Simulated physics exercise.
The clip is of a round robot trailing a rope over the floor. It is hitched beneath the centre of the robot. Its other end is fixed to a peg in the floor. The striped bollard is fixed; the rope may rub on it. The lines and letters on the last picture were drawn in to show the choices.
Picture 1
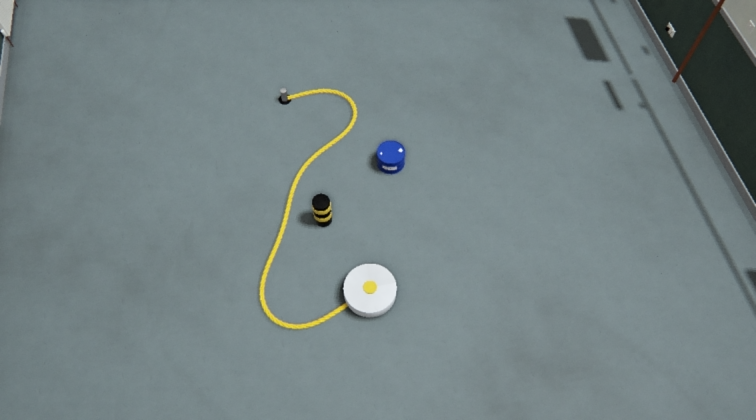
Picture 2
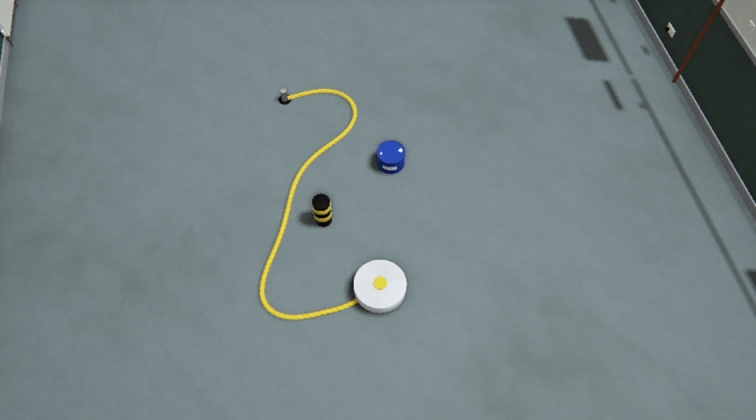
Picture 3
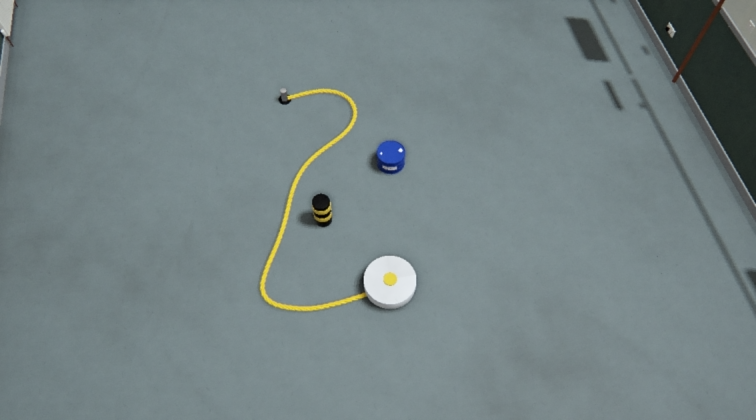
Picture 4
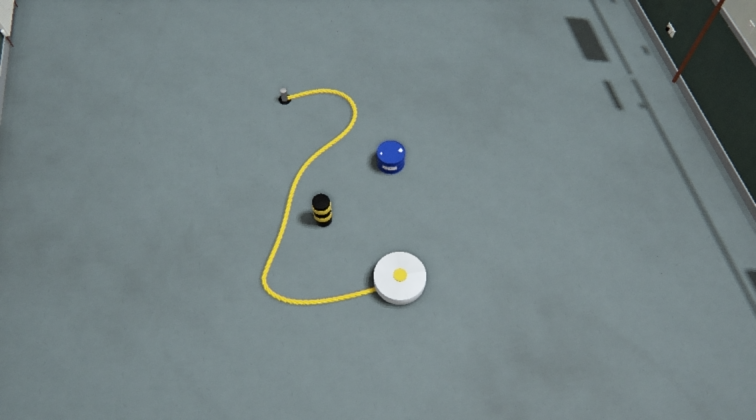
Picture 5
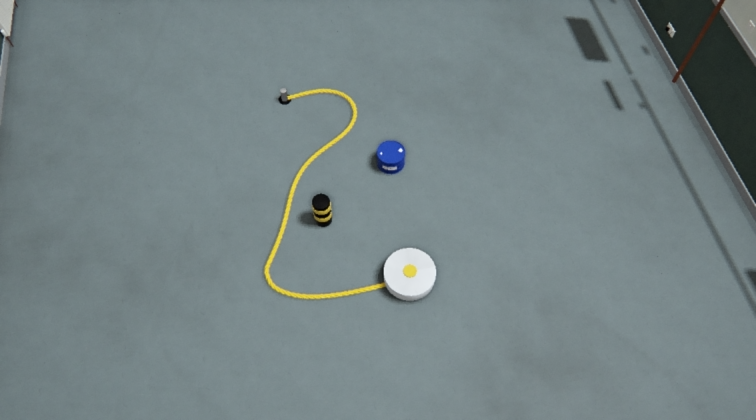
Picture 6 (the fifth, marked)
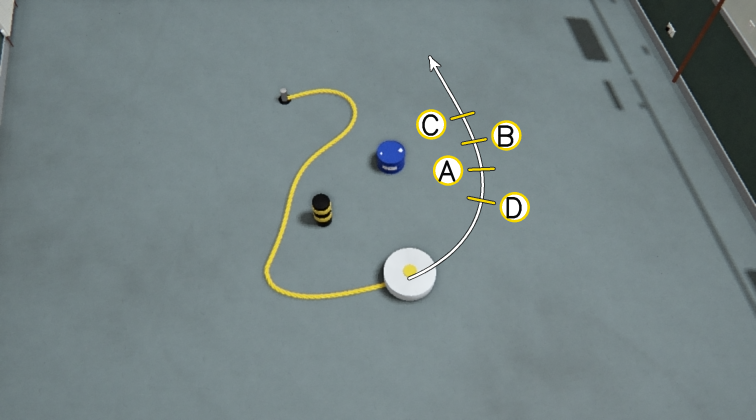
A round white robot slides slightly right and up the floor, trailing a yellow rope.
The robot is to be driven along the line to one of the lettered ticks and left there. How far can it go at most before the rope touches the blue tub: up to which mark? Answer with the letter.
C is the last safe stop.
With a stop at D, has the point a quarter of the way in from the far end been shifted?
No.
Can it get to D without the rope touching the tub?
Yes.
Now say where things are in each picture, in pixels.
Robot (370, 291); peg (284, 95); blue tub (391, 157), in the first frame.
Robot (380, 287); blue tub (391, 157), in the second frame.
Robot (390, 283); peg (284, 95), in the third frame.
Robot (400, 279); bollard (322, 211), in the fourth frame.
Robot (410, 275); blue tub (391, 157); bollard (322, 211); peg (284, 95), in the fifth frame.
On the marked copy, A at (482, 169); B at (474, 141); C at (463, 116); D at (481, 201); the route from (409, 278) via (481, 166) to (430, 57).
Following C. Soon after the start, robot (471, 227), middle of the rope (291, 198).
Later, robot (482, 162), middle of the rope (296, 198).
In the end, robot (463, 111), middle of the rope (314, 209); only the bollard has been touched, if anything.
As for the rest, A is safe but short; B is safe but short; D is safe but short.
